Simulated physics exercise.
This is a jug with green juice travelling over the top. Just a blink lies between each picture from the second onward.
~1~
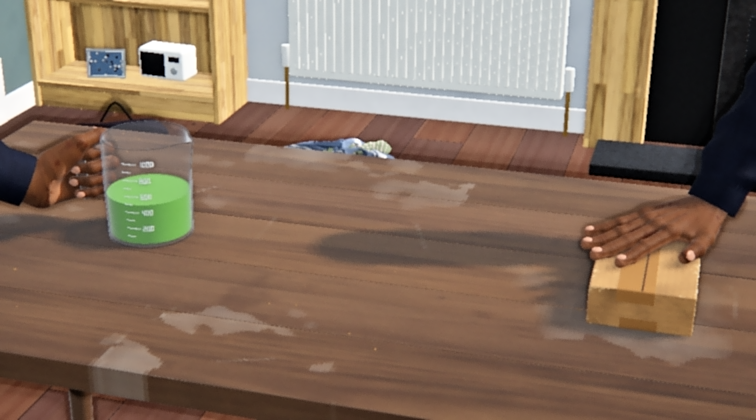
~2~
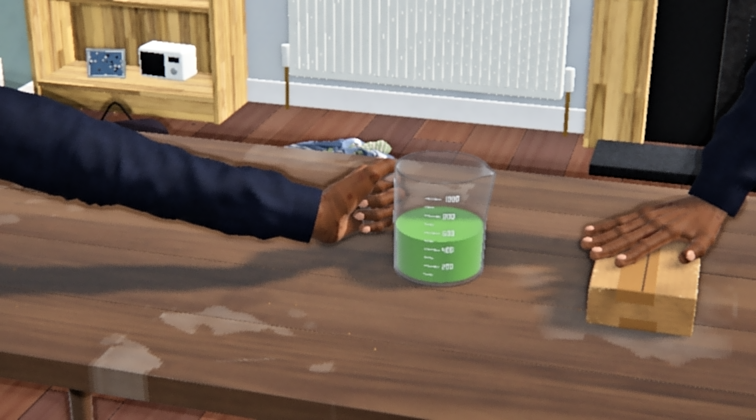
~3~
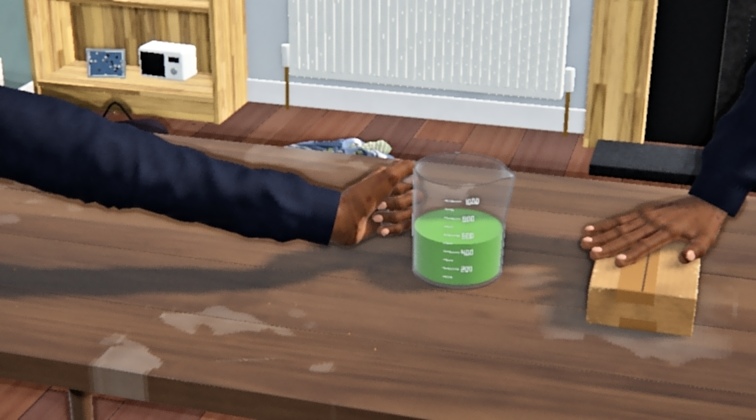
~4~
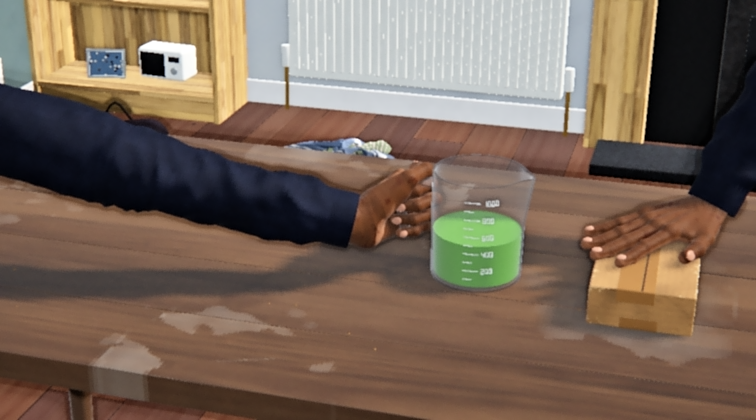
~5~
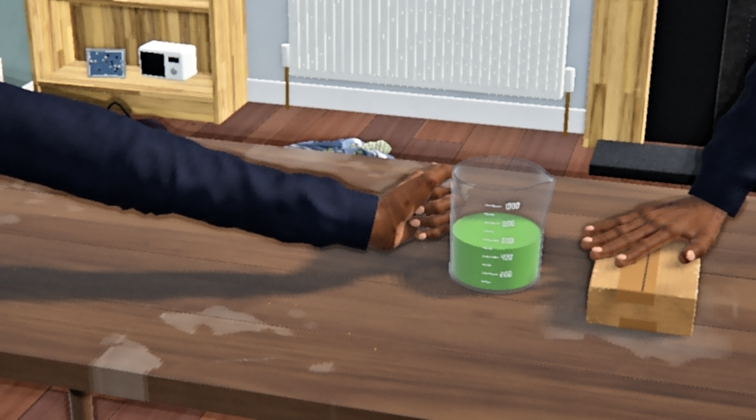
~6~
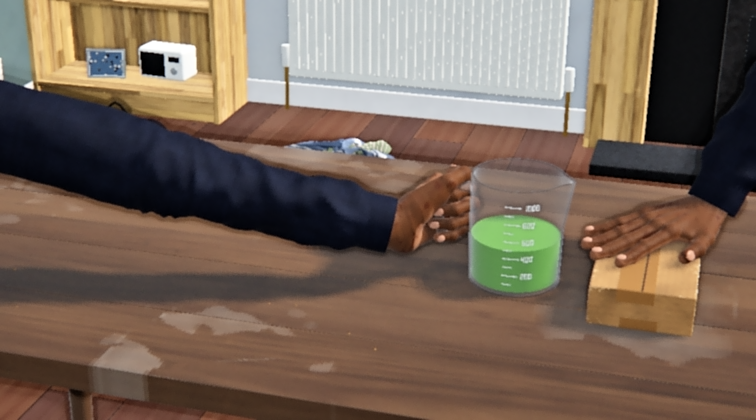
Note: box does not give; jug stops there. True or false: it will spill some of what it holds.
False.
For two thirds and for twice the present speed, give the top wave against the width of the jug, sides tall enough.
Roughly 15 percent, then roughly 45 percent.
A moment on, the jug meets the box.
Further on, the green juice surges up the wall; the wave climbs under half way to the rim.
When it is over, the jug stands at the box; all is still inside.
